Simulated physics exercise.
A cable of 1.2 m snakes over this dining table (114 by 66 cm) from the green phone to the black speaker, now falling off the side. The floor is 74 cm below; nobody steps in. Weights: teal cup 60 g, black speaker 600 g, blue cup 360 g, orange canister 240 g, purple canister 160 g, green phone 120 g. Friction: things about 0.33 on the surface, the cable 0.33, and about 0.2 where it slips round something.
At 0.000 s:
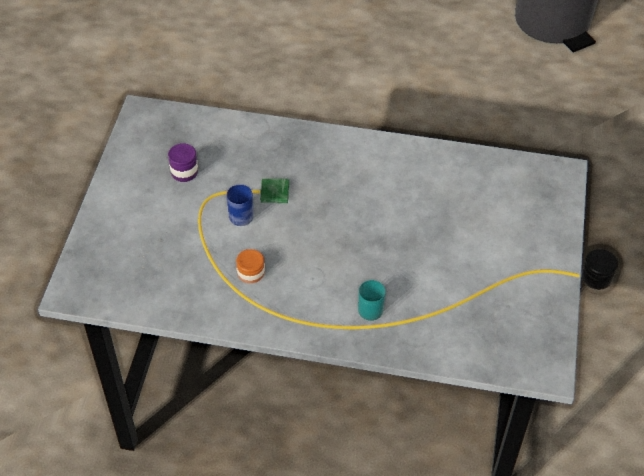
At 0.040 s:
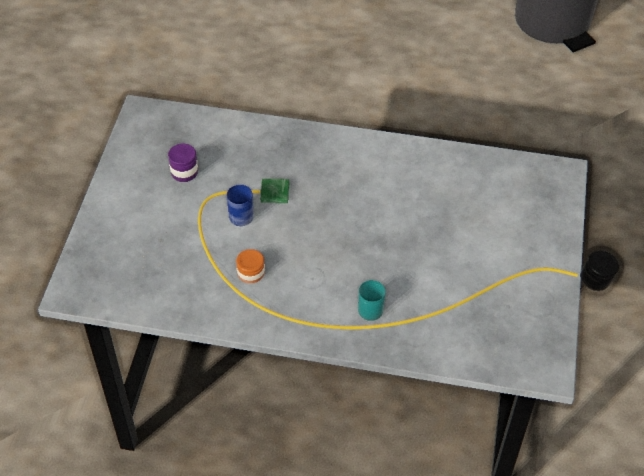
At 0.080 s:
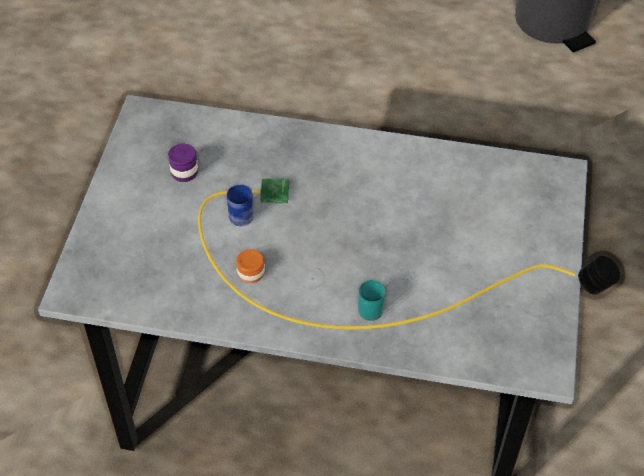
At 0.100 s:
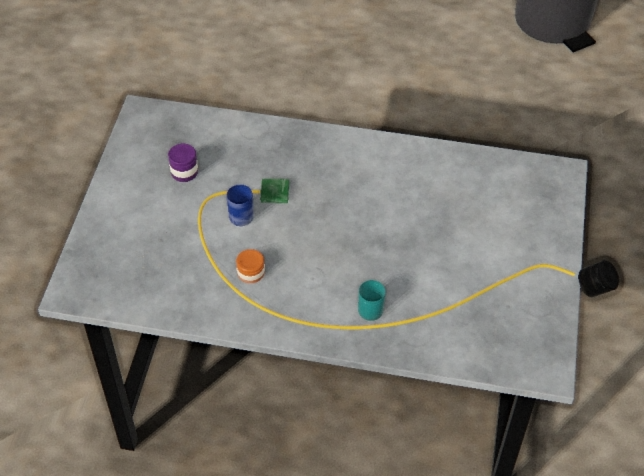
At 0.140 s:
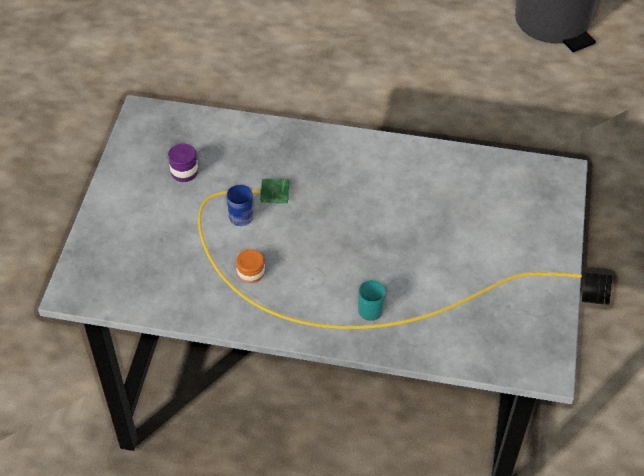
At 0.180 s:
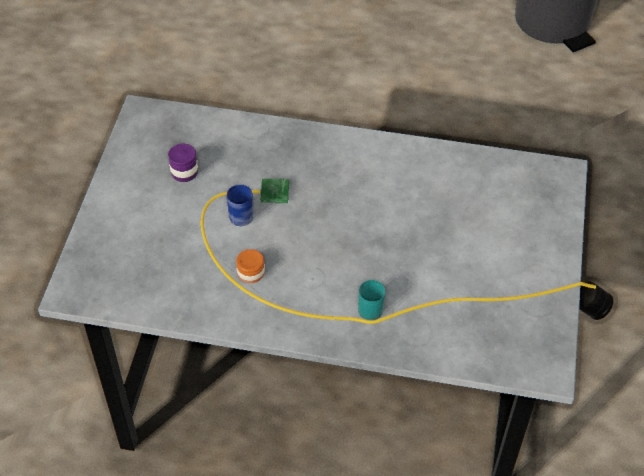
The black speaker hangs just off the right side of the gray table, turning and shifting slightly downward on its yellow cable. It then drops a little lower, and the cable straightens and draws in against the teal cup, while the cups, canisters and green phone stay in place.
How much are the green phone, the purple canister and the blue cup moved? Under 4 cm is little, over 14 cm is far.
In order: The green phone ends far away; the purple canister barely shifts; the blue cup shifts a middling way.
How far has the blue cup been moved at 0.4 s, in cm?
About 7 cm.
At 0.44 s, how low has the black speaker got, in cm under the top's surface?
About 50 cm.
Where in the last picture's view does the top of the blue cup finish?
Around (281, 211).
By 0.4 s, the cable's tail end at (241, 228); green phone 12 cm off its start, blue cup 7 cm off its start, teal cup 20 cm off its start.
By 0.7 s, the cable's tail end at (390, 348); green phone 50 cm off its start, blue cup 10 cm off its start, orange canister 32 cm off its start.
By 0.9 s, the cable has left the top; green phone over the edge, blue cup 10 cm off its start at (281, 211), orange canister 34 cm off its start at (363, 180).
By 1.2 s, the cable has left the top; green phone over the edge, blue cup 10 cm off its start, orange canister 34 cm off its start.
By 2.4 s, the cable has left the top; green phone over the edge, blue cup 10 cm off its start at (281, 211), purple canister 0 cm off its start at (182, 153), orange canister 34 cm off its start at (363, 180).
